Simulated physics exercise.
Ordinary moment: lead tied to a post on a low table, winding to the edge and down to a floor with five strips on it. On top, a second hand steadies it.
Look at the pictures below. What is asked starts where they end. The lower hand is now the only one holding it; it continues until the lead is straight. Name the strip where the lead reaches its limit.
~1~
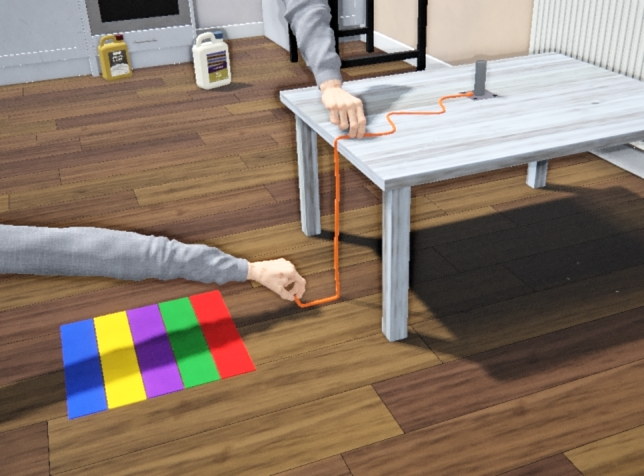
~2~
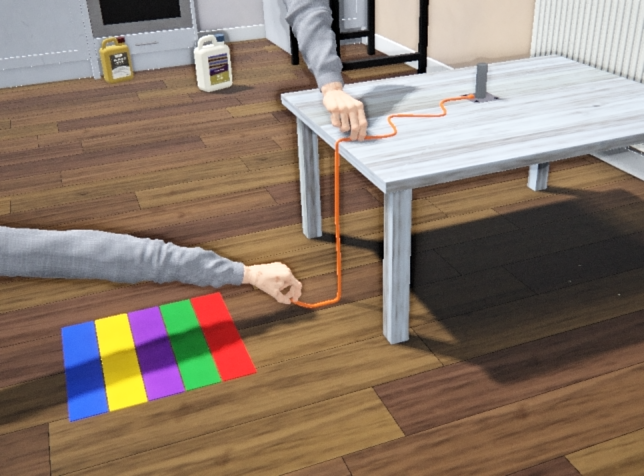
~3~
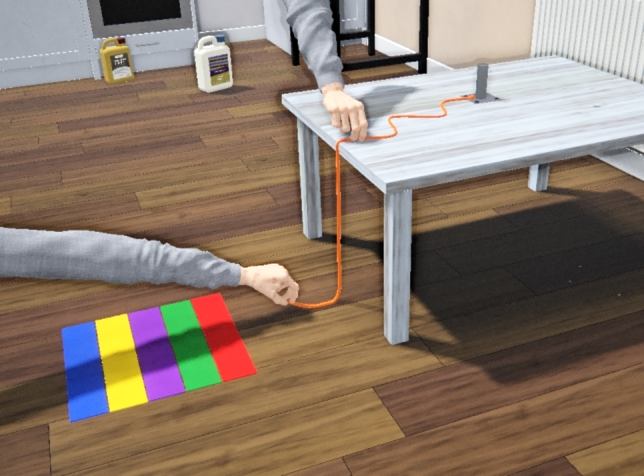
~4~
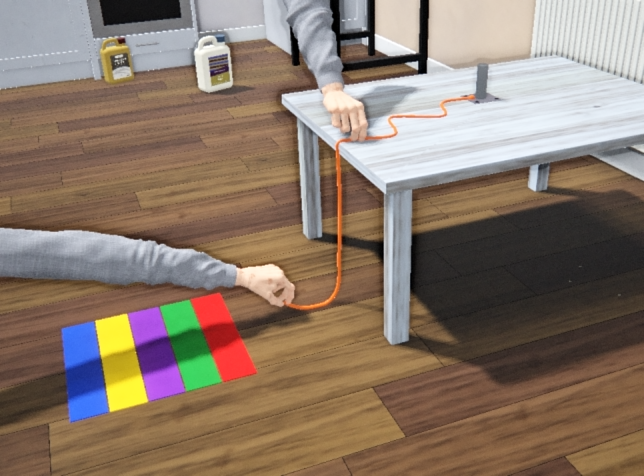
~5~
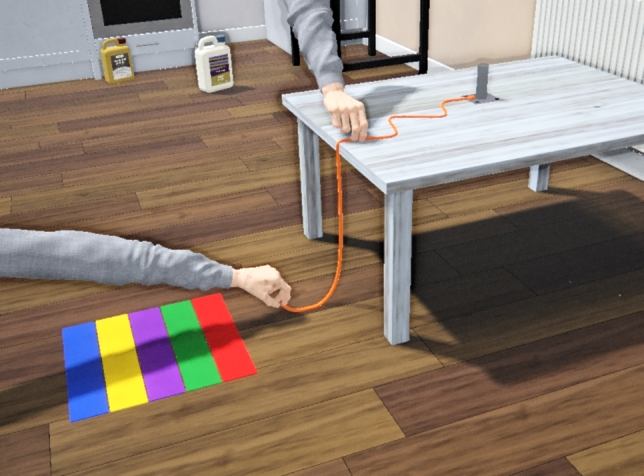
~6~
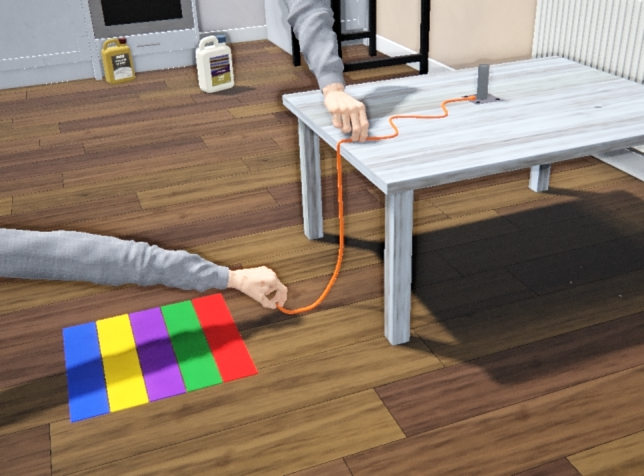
Yellow.
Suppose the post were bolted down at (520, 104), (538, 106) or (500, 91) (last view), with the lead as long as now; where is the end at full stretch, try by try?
First (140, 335), then (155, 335), and last (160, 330).
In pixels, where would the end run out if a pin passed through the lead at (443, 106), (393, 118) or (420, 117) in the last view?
Respectively (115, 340), (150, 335) and (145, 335).
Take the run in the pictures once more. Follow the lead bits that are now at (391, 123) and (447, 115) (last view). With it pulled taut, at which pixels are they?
Result - first point (363, 129), second point (420, 114).
A little later, end near (175, 328); over green.
Next, end near (134, 338); over yellow.
When it is tight, end near (110, 344); over yellow. Over yellow.
